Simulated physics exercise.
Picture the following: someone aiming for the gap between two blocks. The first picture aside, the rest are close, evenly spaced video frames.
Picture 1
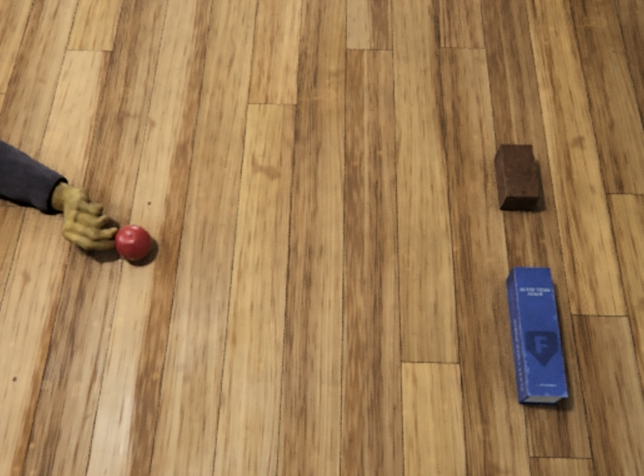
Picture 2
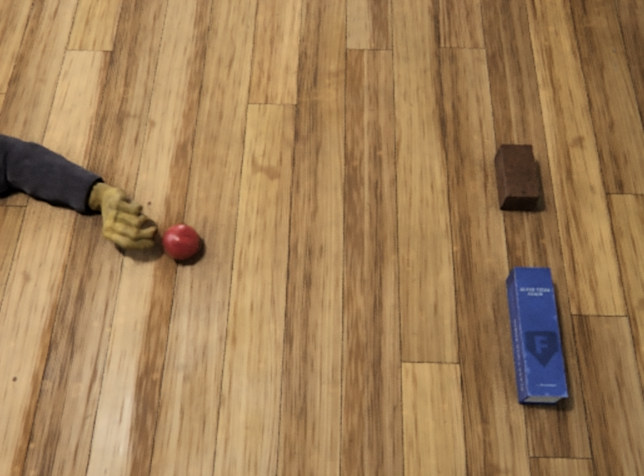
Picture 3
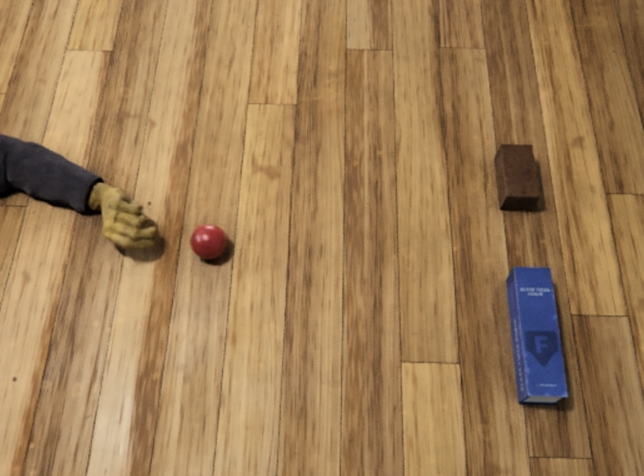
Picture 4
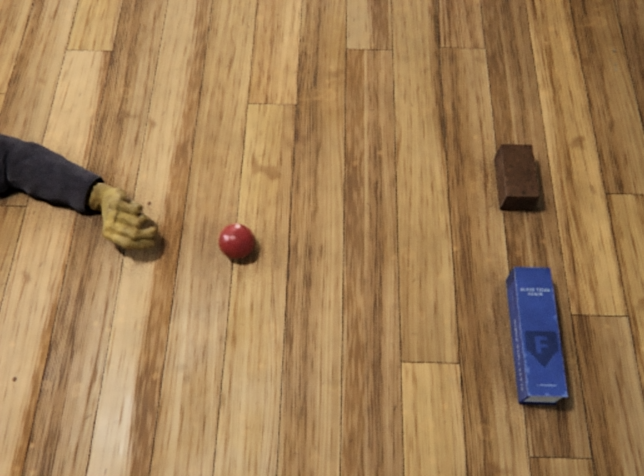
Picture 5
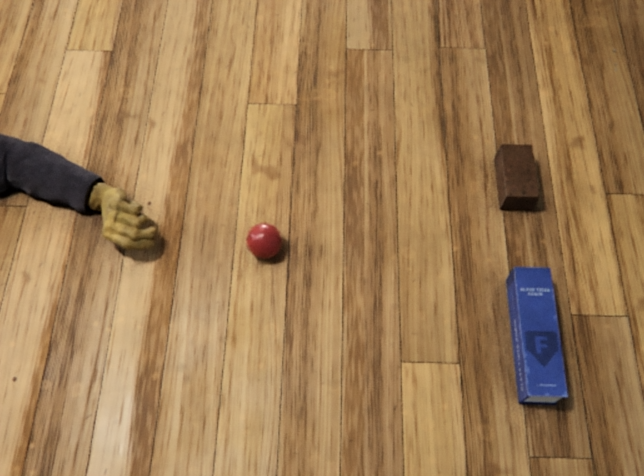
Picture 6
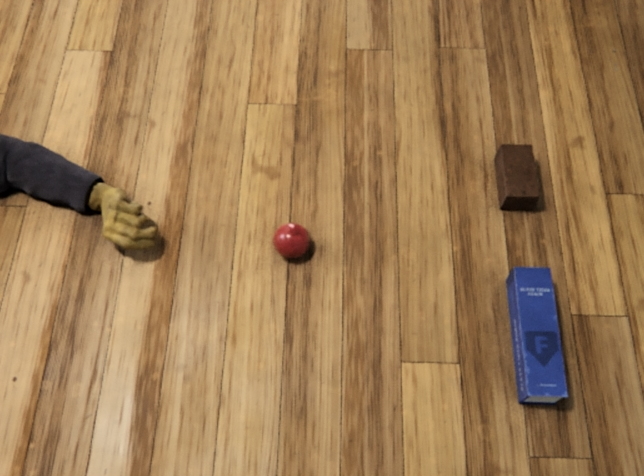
A hand in a yellowish glove and dark sleeve reaches in from the left over a striped wooden plank floor, seen from above by a still camera. A red apple sits by its fingers, while a brown brick stands at the right with a blue book below it. The hand pushes the apple rightward and stays back as the apple rolls steadily to near the middle of the floor.
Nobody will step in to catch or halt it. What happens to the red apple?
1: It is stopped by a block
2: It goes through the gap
It goes through the gap.
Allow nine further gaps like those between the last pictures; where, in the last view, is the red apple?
At about (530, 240).
Then, 0.60 s after the last picture, red apple heading on near (554, 238).
By the end, the red apple rolls through.
